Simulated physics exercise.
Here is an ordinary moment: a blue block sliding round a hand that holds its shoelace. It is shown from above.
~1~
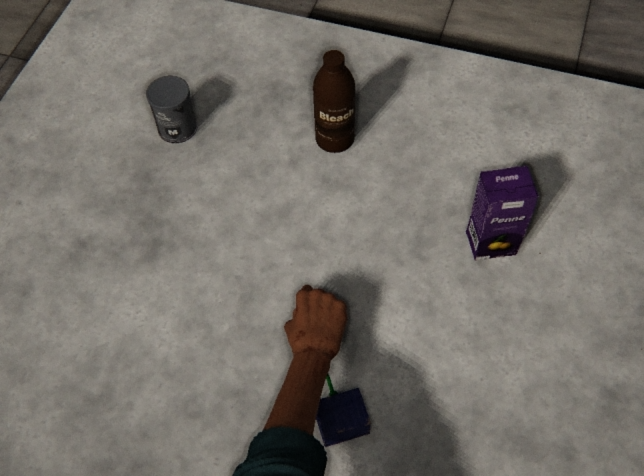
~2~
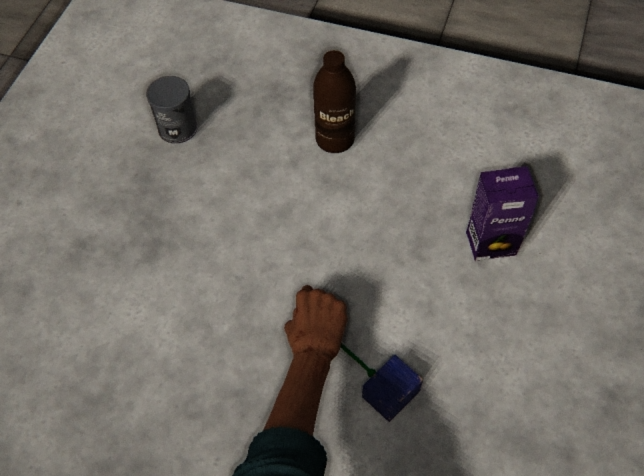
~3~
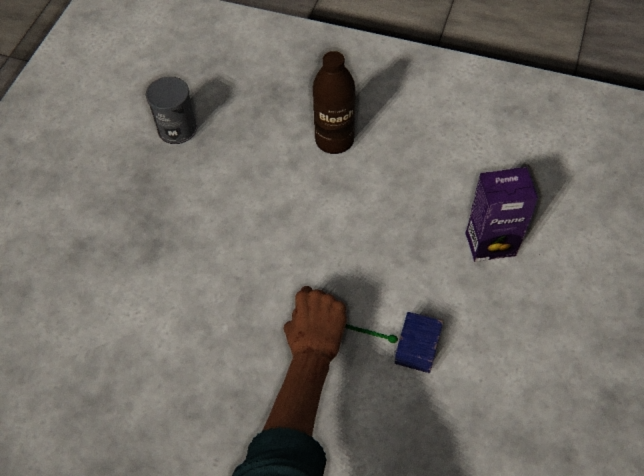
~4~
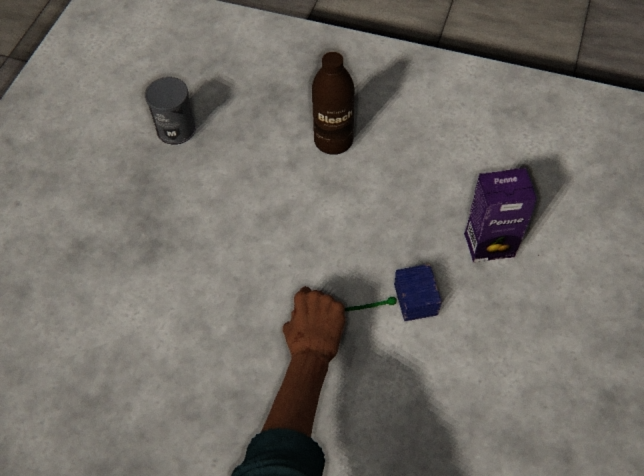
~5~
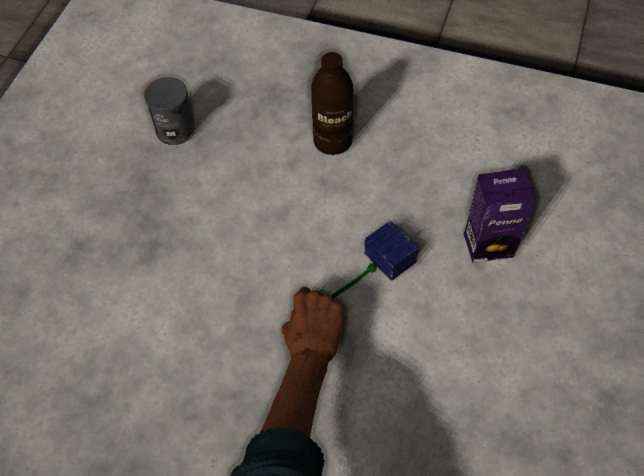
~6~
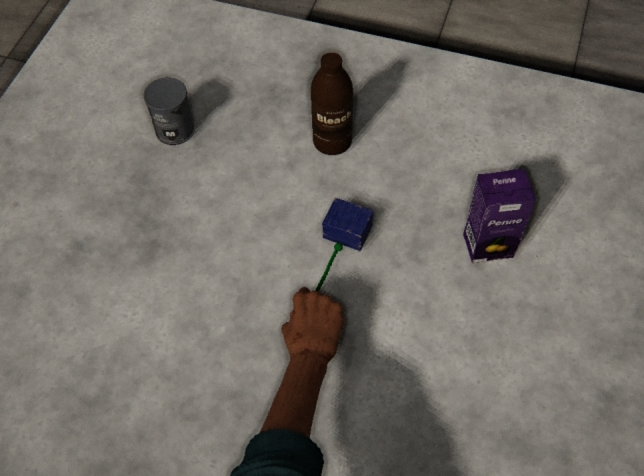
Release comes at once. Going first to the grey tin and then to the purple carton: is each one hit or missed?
First to last, the grey tin is missed, the purple carton is missed.
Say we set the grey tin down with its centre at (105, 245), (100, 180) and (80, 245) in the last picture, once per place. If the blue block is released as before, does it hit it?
Results by position - 1: No collision; 2: Collision; 3: No collision.
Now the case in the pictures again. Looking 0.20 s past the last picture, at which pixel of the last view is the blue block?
(123, 184).
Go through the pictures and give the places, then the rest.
In the first frame, blue block (342, 412); grey tin (167, 91); purple carton (510, 184); brown bottle (334, 58).
In the second frame, blue block (393, 382).
In the third frame, blue block (420, 336).
In the fourth frame, blue block (418, 285).
In the fifth frame, blue block (392, 243).
In the sixth frame, blue block (348, 216); grey tin (165, 93); purple carton (507, 186); brown bottle (332, 60); going round anticlockwise.
Then, 0.08 s on from there, block near (250, 206).
Then, 0.20 s on from there, block near (123, 184).
In the end, block off the table. The grey tin remains clear and the purple carton escapes it.
